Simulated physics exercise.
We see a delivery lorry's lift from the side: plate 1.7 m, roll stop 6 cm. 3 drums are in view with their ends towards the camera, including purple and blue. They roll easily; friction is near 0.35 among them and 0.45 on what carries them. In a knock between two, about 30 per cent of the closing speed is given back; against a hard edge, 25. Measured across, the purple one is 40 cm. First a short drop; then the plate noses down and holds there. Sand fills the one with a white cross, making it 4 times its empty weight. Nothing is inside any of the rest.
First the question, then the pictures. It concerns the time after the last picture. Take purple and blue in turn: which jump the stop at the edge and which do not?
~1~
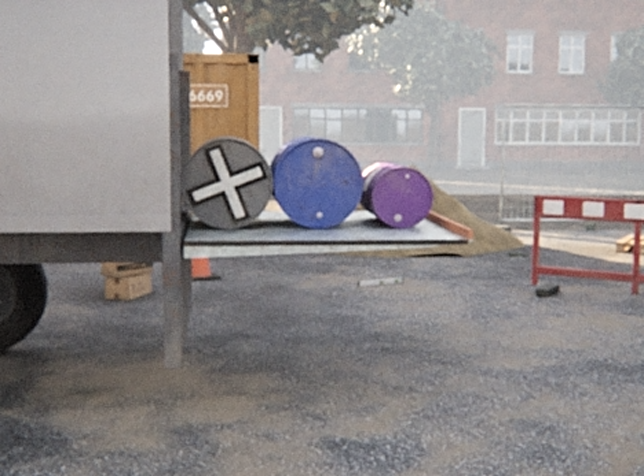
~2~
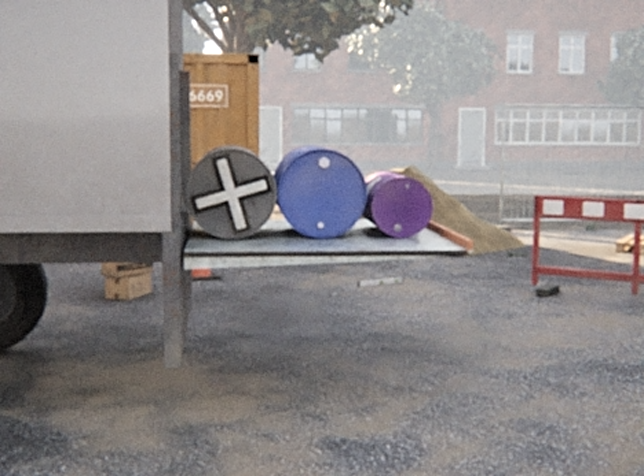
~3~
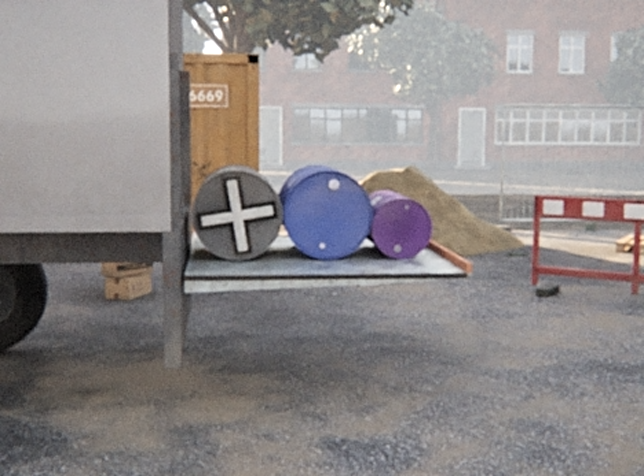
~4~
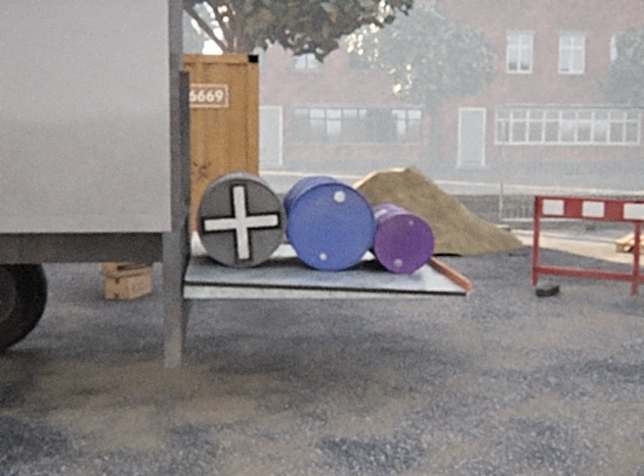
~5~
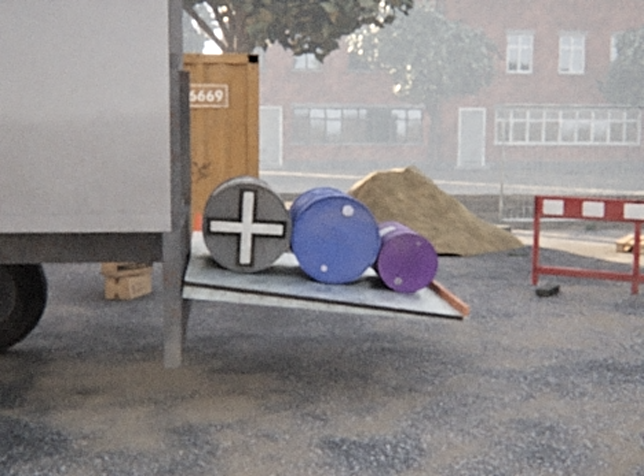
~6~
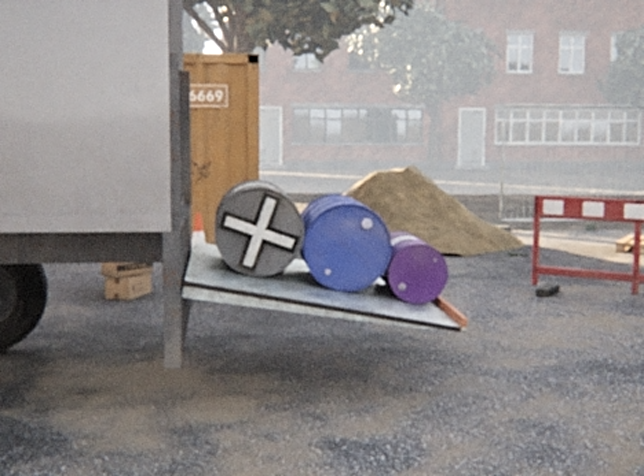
Outcome: Purple falls off. Blue falls off.
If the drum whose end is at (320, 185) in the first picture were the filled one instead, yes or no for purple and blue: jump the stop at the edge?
Result - purple: No, it would not, blue: No, it would not.
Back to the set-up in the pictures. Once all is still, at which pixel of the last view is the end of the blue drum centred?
It comes to rest around (490, 341).
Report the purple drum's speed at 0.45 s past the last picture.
0.3 m/s, roughly.
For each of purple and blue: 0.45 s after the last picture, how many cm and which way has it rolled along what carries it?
Rightward shift: Purple 25 cm, blue 30 cm.
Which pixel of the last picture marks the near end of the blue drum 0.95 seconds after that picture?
It should be close to pixel (416, 260).
Then, 0.45 s after the last picture, purple is on the plate, 5 cm from the stop, rolling right; blue is on the plate, 50 cm from the stop, rolling right; 0 over the stop so far.
Then, 0.95 s after the last picture, purple is over the stop and falling; blue is on the plate, 25 cm from the stop, rolling right; 1 over the stop so far.
Then, 1.45 s after the last picture, purple is off the lift, on the ground; blue is over the stop and falling; 2 over the stop so far.
At rest (5.35 s after the last picture), purple is off the lift, on the ground; blue is on the ground; 3 over the stop so far.
